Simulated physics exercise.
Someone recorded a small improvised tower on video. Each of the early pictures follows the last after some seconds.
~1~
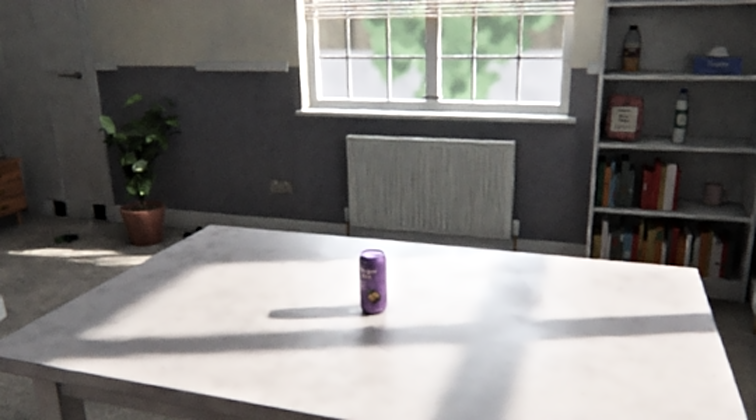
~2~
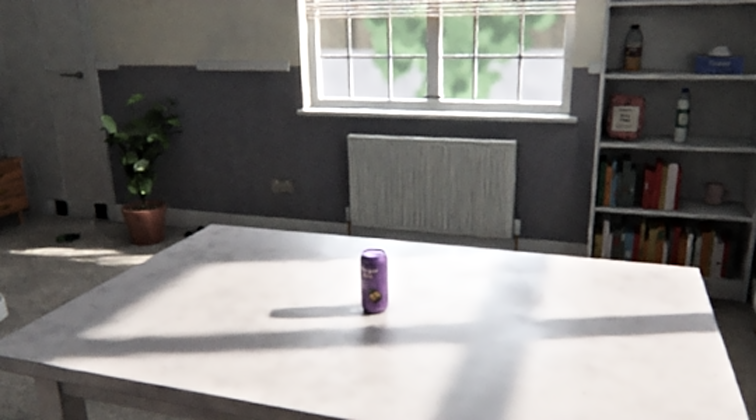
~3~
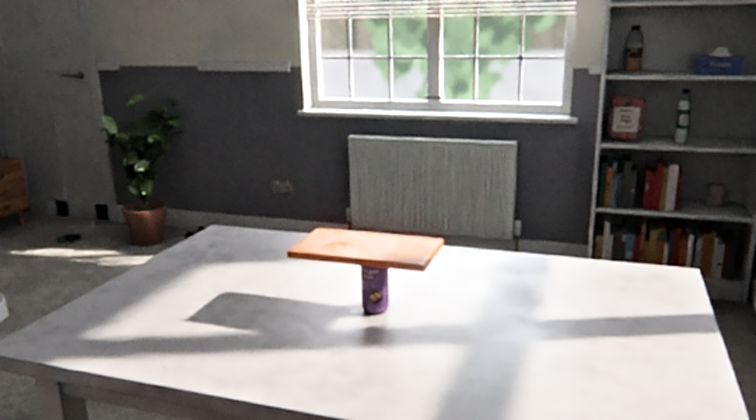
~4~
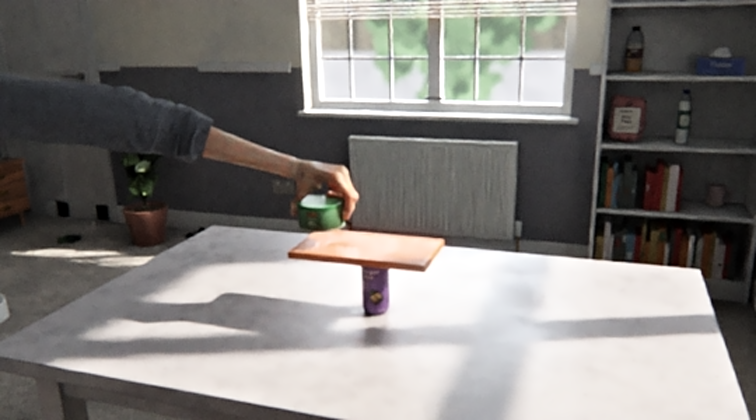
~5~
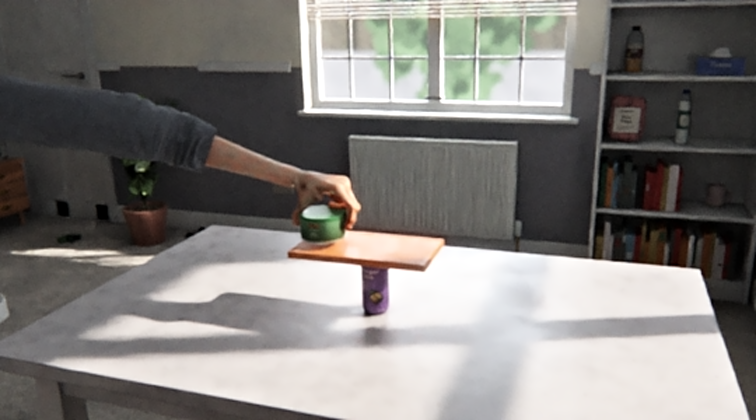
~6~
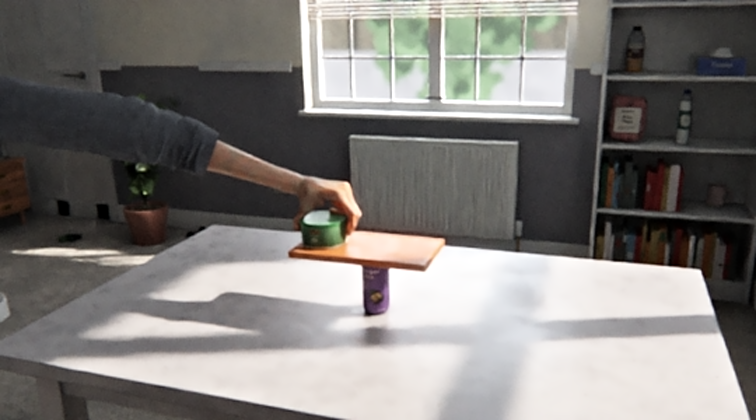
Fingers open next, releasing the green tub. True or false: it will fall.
True.
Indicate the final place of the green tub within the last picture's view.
The object winds up at approximately (305, 283).
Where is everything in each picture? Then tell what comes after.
The last thing is not in view yet; purple can (373, 282), in the first frame.
The last thing is not in view yet; purple can (374, 281), in the second frame.
The last thing is not in view yet; purple can (375, 282), in the third frame.
Still above its spot; green tub (321, 213); purple can (375, 283), in the fourth frame.
Still above its spot; green tub (323, 224); purple can (375, 282), in the fifth frame.
In place under the hand; green tub (324, 230); purple can (376, 282), in the sixth frame.
Then, 0.30 s after the last picture, green tub now fallen; orange lid tipped 45° from how it was.
Then, 0.70 s after the last picture, orange lid on its side.
At rest, fallen, green tub; tipped over in the stack, orange lid; purple can in place. Seen from the same camera at the end, green tub near (305, 283). The stack loses its balance.
